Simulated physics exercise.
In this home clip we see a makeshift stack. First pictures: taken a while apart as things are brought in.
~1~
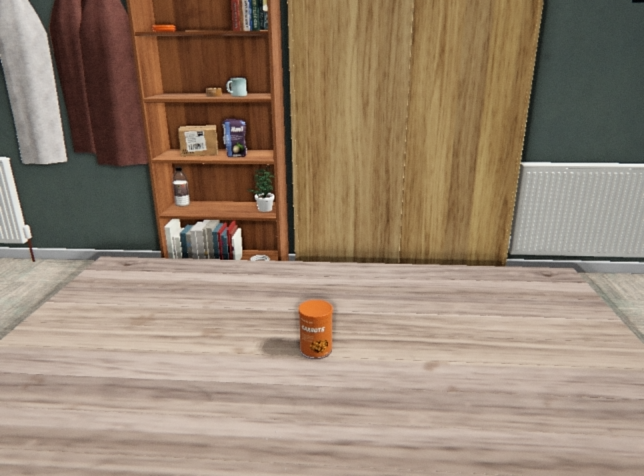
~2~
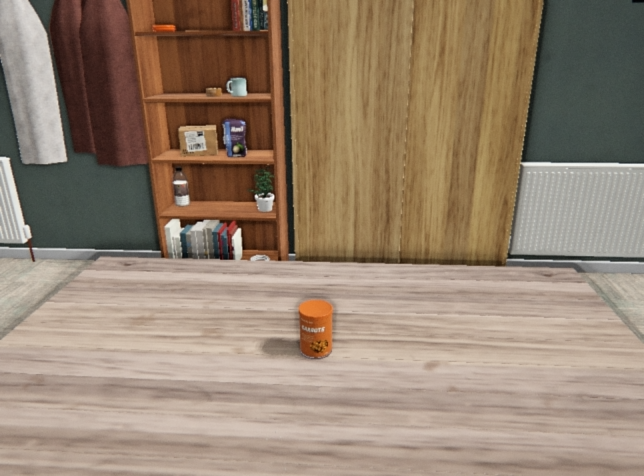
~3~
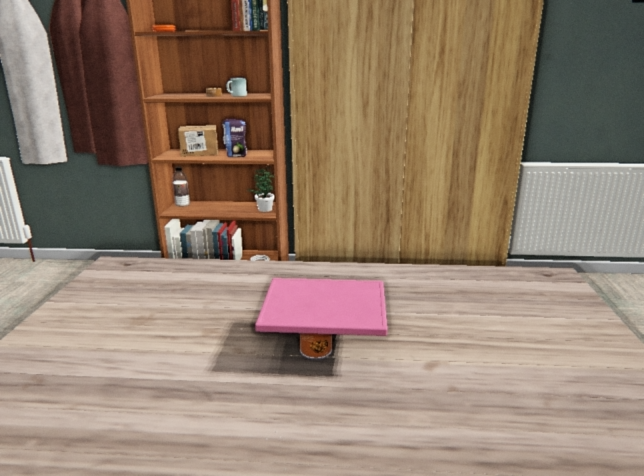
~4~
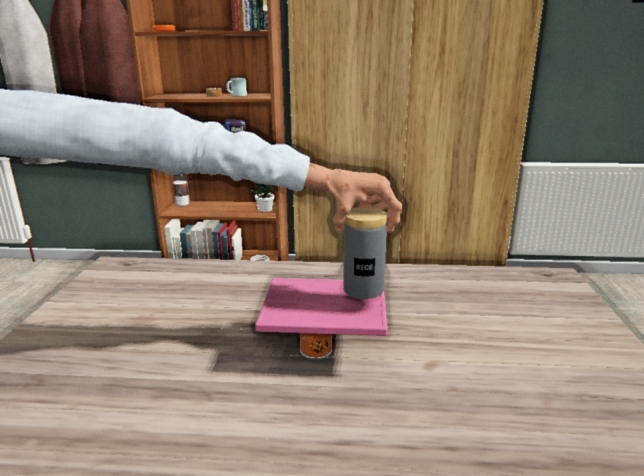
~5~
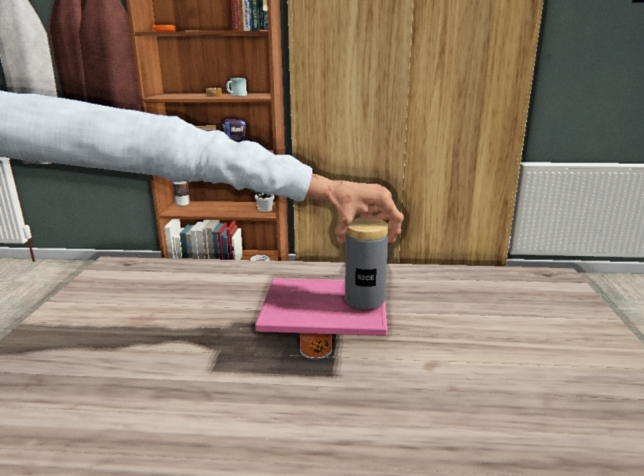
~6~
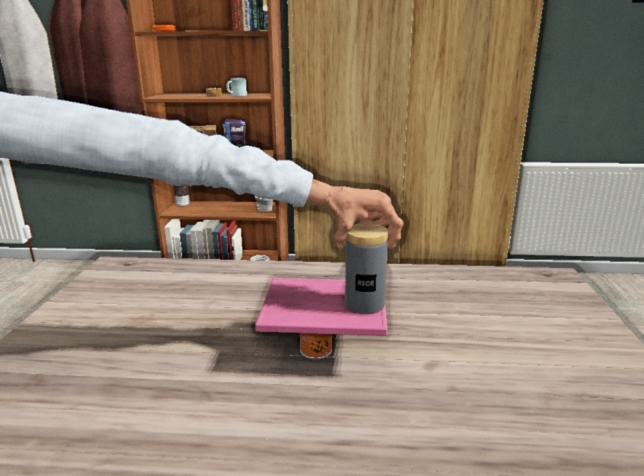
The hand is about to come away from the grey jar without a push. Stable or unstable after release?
Unstable.
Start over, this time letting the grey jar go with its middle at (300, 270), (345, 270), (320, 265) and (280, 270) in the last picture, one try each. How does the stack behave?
First try: It holds; second try: It comes apart; third try: It holds; fourth try: It comes apart.
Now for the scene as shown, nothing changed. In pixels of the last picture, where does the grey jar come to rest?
I'd say around (429, 345) in the last view.
Then, 0.30 s past the last view, grey jar now fallen; pink lid rocked 39° from its first pose.
Then, 0.40 s past the last view, pink lid rocked 64° from its first pose.
Then, 0.50 s past the last view, grey jar resting near (427, 345).
Finally, fallen, grey jar; down or leaning hard in the stack, pink lid; orange tin still in place. Final places as the last picture's camera would see them, grey jar near (429, 345). The stack gives way.
